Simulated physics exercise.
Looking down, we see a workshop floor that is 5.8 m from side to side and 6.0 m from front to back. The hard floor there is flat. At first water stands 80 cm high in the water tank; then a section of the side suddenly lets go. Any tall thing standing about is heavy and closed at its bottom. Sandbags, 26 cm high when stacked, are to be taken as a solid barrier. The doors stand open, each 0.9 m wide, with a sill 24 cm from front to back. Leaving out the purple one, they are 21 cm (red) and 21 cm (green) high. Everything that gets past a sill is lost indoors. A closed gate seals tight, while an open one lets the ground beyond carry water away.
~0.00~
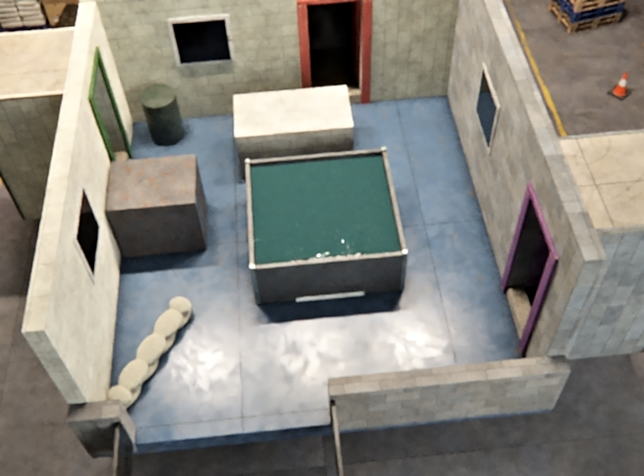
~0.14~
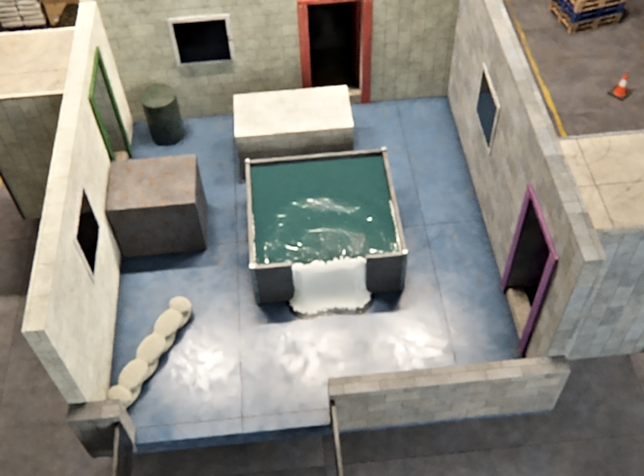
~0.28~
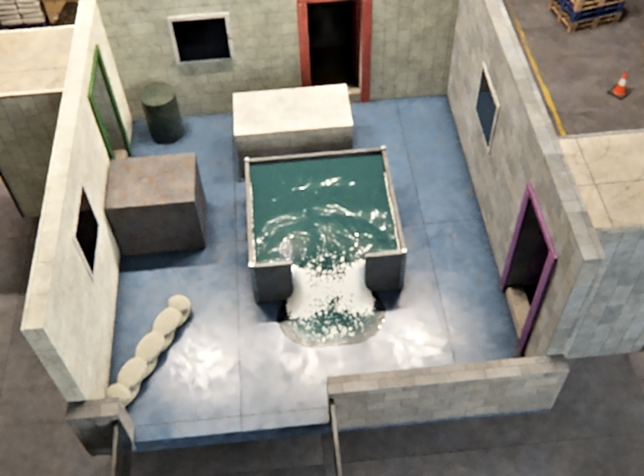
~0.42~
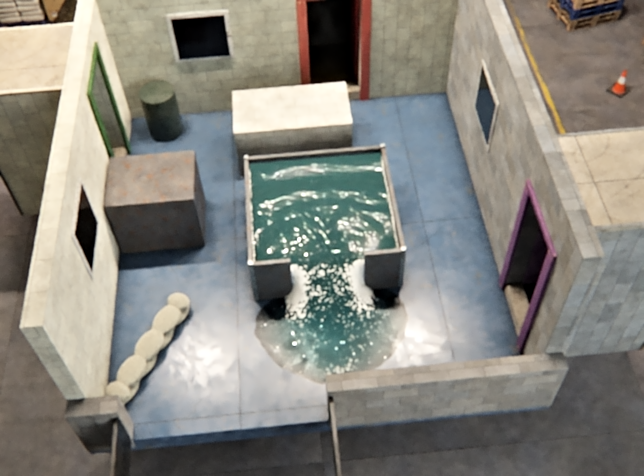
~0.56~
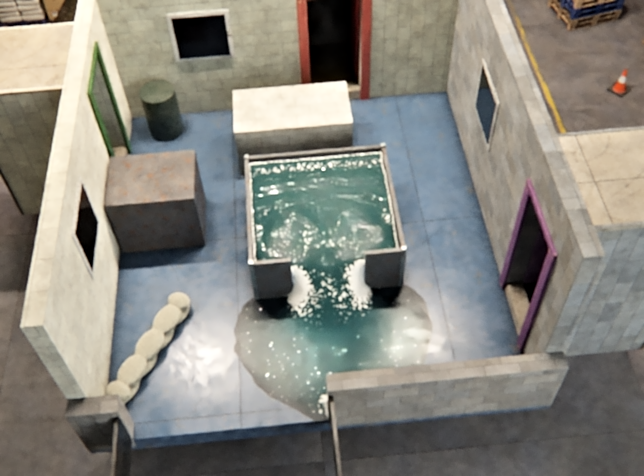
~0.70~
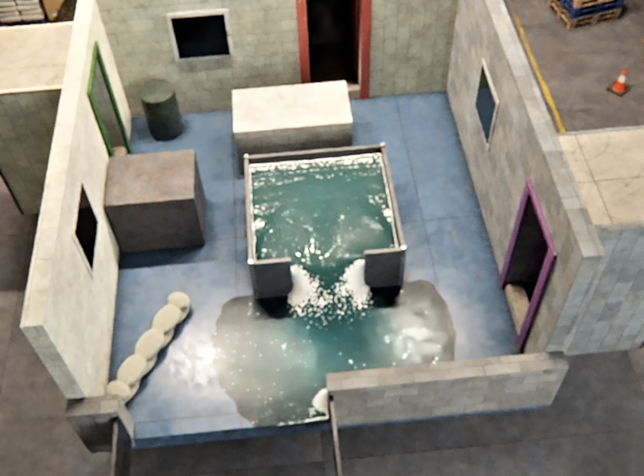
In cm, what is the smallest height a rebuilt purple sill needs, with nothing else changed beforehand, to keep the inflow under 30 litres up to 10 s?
Close to 17 cm is just enough.
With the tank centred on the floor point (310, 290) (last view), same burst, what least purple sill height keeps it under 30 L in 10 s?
Then roughly 16 cm.
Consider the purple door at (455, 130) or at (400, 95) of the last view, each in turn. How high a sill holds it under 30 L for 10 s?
In turn: Roughly 9.0 cm, roughly 13.0 cm.
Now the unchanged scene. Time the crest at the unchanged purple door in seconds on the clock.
Roughly at 2.6 s.
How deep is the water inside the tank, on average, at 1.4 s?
Around 54 cm on average.
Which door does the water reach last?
It's the green door.
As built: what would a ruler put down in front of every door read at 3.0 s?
Purple door: 23 cm; red door: 0 cm; green door: 0 cm.
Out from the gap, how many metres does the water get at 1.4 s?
Roughly 3.2 metres.
After 1.4 s water covers 25 % of the floor, deepest (46 cm) near (345, 389); it has not reached the purple door.
After 3.0 s water covers 45 % of the floor, deepest (32 cm) near (530, 382); 23 cm at the purple door, 15 litres in over its 18 cm sill.
After 10.0 s water covers 85 % of the floor, deepest (14 cm) near (182, 122); 7 cm at the purple door, 26 litres in over its 18 cm sill.
At the purple door as built, the water arrived by 1.6 s and peaked near 24 cm at 2.6 s.
With a sill of 14.5 cm, 56 litres would have come in within the 10 s; with 19.5 cm, 18 litres. So under 30 litres takes about 17 cm.
